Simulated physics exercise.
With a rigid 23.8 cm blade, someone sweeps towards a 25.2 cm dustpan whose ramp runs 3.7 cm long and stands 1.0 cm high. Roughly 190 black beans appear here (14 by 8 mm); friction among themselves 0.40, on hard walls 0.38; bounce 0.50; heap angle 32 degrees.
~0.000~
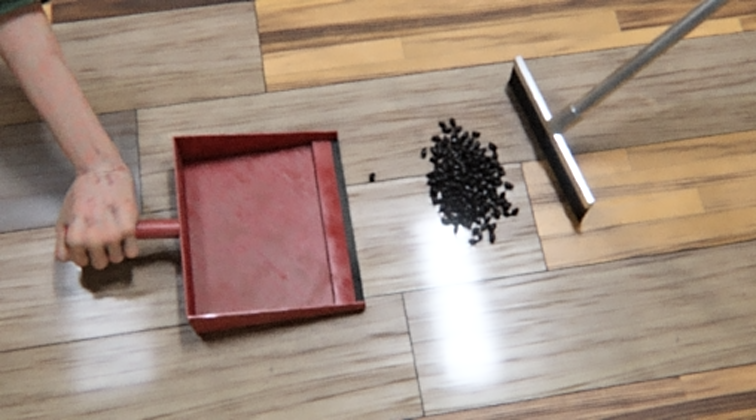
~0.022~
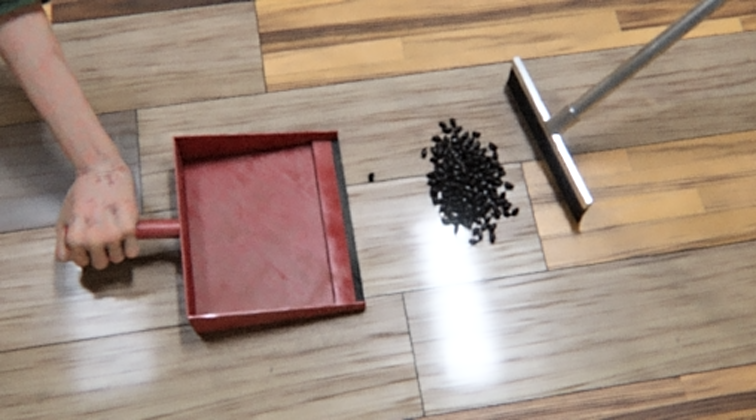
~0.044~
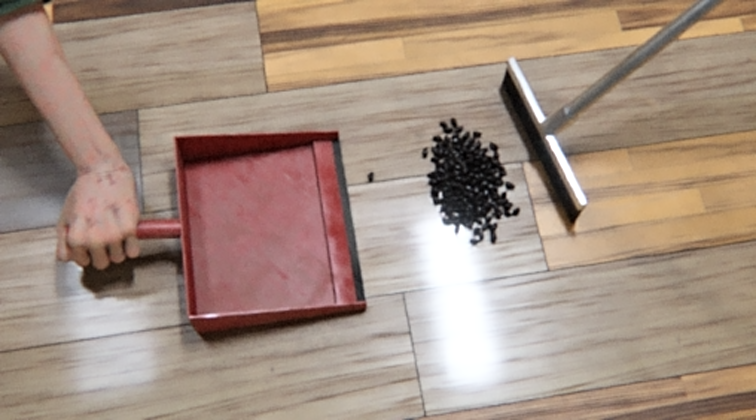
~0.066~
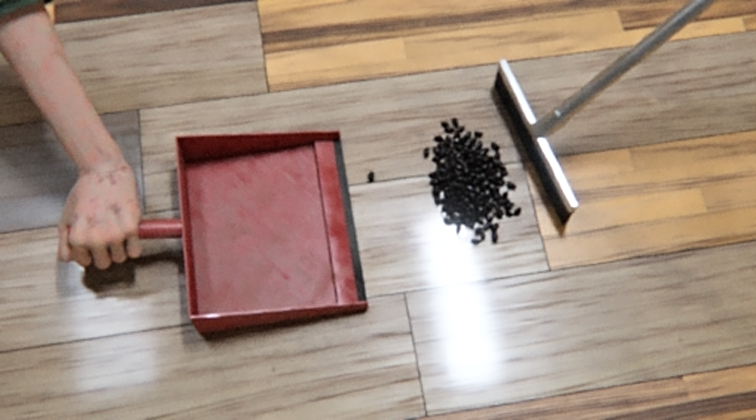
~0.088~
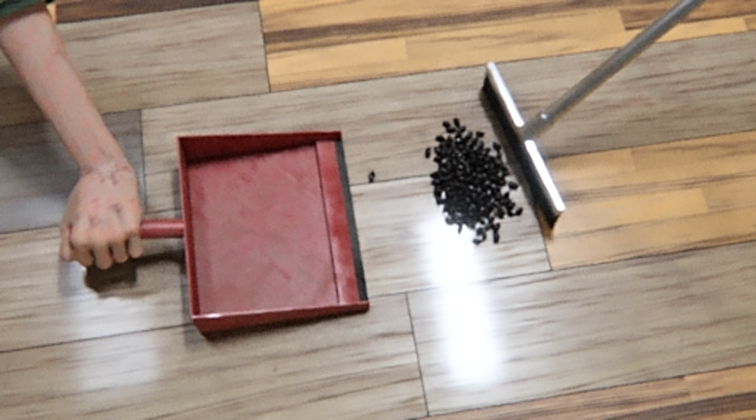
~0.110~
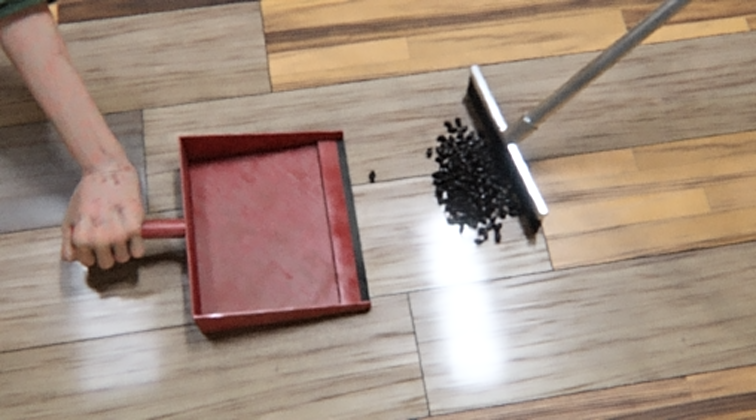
A long-handled brush with a pale metal head slides left across the floor until its blade meets the right edge of a small heap of black beans, nudging a few. A hand at the left holds a red dustpan almost still, its open side facing the heap, with one stray bean between. The wood-plank floor, grey-brown and orange with glossy reflections, is seen from above at a slight tilt.
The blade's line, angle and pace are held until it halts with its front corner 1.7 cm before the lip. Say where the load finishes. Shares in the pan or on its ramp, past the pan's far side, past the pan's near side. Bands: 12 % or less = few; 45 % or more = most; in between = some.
Shares - pan: Most; far side: Few; near side: Few.
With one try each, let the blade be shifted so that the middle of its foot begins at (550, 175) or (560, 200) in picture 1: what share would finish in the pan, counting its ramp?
60 and 60 per cent, roughly.
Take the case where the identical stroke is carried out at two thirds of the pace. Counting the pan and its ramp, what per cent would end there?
I'd guess it lands at about 30 per cent.
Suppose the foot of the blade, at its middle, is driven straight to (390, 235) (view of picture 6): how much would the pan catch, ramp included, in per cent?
Some 55 per cent.
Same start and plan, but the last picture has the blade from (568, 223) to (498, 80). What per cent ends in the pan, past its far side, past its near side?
Final per cent - pan 40, far 5, near 10.
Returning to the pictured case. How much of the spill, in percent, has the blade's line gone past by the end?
Something like 0 per cent, roughly.
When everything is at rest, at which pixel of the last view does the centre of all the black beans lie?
When it all comes to rest, the middle is near (346, 221).
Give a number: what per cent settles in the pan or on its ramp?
Some 55 %.
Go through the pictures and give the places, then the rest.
The first picture shows blade from (588, 204) to (517, 63), moved 0.0 cm, 0 of the pieces shifted so far; middle of the pieces at (467, 182); pan at (256, 234).
The second picture shows blade from (587, 204) to (516, 64), moved 0.3 cm, 0 of the pieces shifted so far; middle of the pieces at (467, 182).
The third picture shows blade from (581, 205) to (511, 65), moved 1.2 cm, 0 of the pieces shifted so far; middle of the pieces at (468, 182).
The fourth picture shows blade from (572, 208) to (502, 67), moved 2.6 cm, 1 of the pieces shifted so far; middle of the pieces at (469, 182).
The fifth picture shows blade from (559, 211) to (490, 69), moved 4.7 cm, 1 of the pieces shifted so far; middle of the pieces at (471, 182).
The sixth picture shows blade from (542, 215) to (474, 73), moved 7.2 cm, 10 of the pieces shifted so far; middle of the pieces at (472, 182); pan at (262, 233). The blade's pace is about 1.21 m/s, heading 4 degrees towards the viewer's side.
Then, at 0.20 s, middle of the blade 11 cm from the lip; 0 % over the lip, far side 0 %, near side 0 %.
Then, at 0.26 s, middle of the blade 5 cm from the lip; 5 % over the lip, far side 5 %, near side 0 %.
After 0.46 s, middle of the blade 4 cm from the lip; 60 % over the lip, far side 5 %, near side 5 %.
By 2.4 s all is still; pan 55 %, far side 5 %, near side 5 %, in front of the lip or behind the blade 35 %.
